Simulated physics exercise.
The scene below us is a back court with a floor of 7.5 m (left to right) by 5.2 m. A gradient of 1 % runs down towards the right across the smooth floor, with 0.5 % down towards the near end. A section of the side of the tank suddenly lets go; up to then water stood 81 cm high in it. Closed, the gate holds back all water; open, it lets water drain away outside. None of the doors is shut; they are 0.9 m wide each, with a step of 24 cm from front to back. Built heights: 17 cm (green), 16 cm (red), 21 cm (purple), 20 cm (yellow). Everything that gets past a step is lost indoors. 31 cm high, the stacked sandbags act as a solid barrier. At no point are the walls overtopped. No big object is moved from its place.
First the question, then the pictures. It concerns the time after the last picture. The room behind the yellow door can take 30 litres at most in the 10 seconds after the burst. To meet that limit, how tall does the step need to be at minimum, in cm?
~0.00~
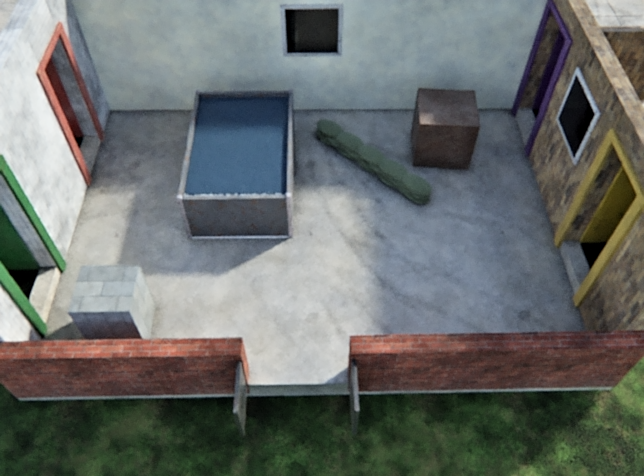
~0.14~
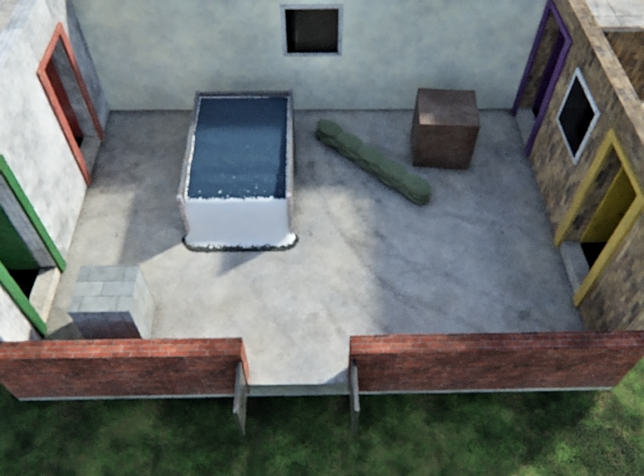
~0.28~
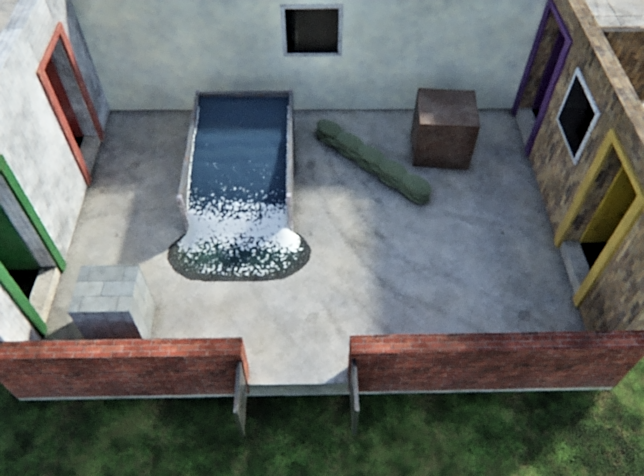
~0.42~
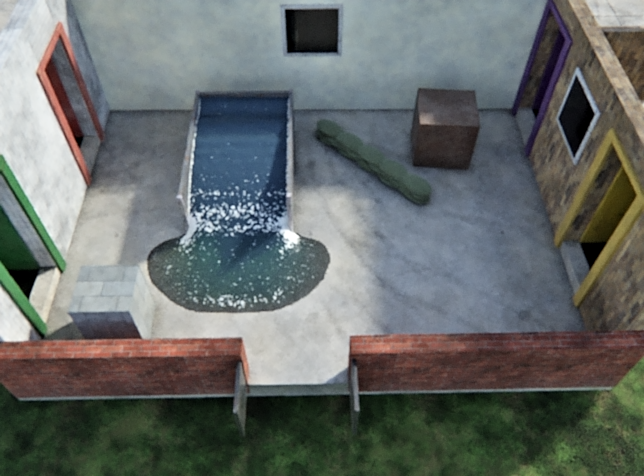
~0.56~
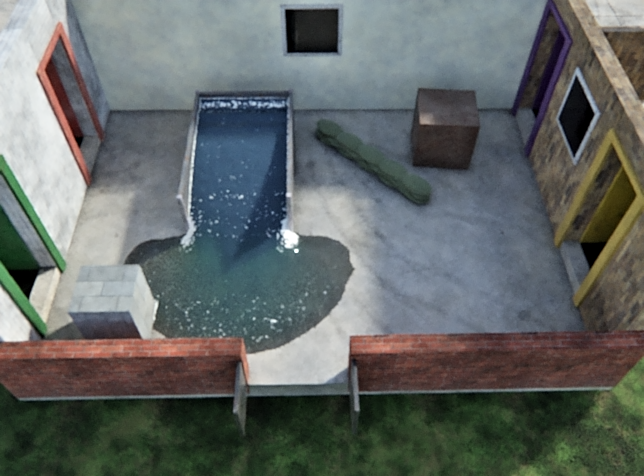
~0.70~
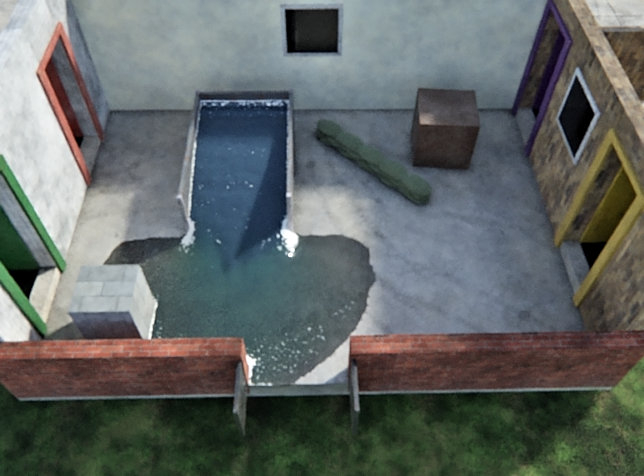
At least 9 cm or so.
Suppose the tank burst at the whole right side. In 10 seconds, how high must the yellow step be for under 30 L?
Then it needs around 26 cm.
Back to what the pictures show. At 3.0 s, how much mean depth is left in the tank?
Some 17 cm.
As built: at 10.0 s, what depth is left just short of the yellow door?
Roughly 7.5 cm deep.
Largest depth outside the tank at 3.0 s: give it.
34 cm.
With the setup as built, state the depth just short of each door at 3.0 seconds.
Door by door, in centimetres - green 12, red 1, purple 0, yellow 4.
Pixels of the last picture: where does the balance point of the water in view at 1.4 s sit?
It lies near (239, 233) in the last picture.
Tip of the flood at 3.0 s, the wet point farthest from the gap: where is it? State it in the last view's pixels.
Around (590, 363).
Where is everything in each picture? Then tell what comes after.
The first picture shows the tank at (240, 144) is whole and still, 81 cm deep; the yellow door at (592, 230) is dry.
In the second picture, the front is at (192, 248), 0.3 m from the gap at (239, 224); 0.3 m2 of floor is wet, 81 cm left at the back.
In the third picture, water pours out at (239, 225) and has run 0.8 m, to (205, 277); about 12 cm deep outside, 81 cm at the back.
In the fourth picture, the gap is at (240, 226), the front 1.3 m out at (226, 309); the back of the tank holds 80 cm.
In the fifth picture, the front is at a hidden place, 1.9 m from the gap at (240, 226); 4.7 m2 of floor is wet, 72 cm left at the back.
In the sixth picture, the front is at a hidden place, 2.5 m from the gap at (240, 226); 6.5 m2 of floor is wet, 68 cm left at the back; 3.0 m in a straight line remain to the yellow door at (592, 230).
After 1.4 s water covers 25 % of the floor, deepest (47 cm) near (198, 368); it has not reached the yellow door.
After 3.0 s water covers 40 % of the floor, deepest (34 cm) near (33, 370); 4 cm at the yellow door, 0 litres in over its 20 cm step.
After 10.0 s water covers 85 % of the floor, deepest (14 cm) near (511, 120); 8 cm at the yellow door, 0 litres in over its 20 cm step.
At the yellow door as built, the water arrived by 3.0 s and peaked near 16 cm at 4.2 s.
Run again over the same 10 s with other heights there, 44 litres in over 8 cm, 13 litres over 11 cm. The limit of 30 litres is kept from about 9 cm up.
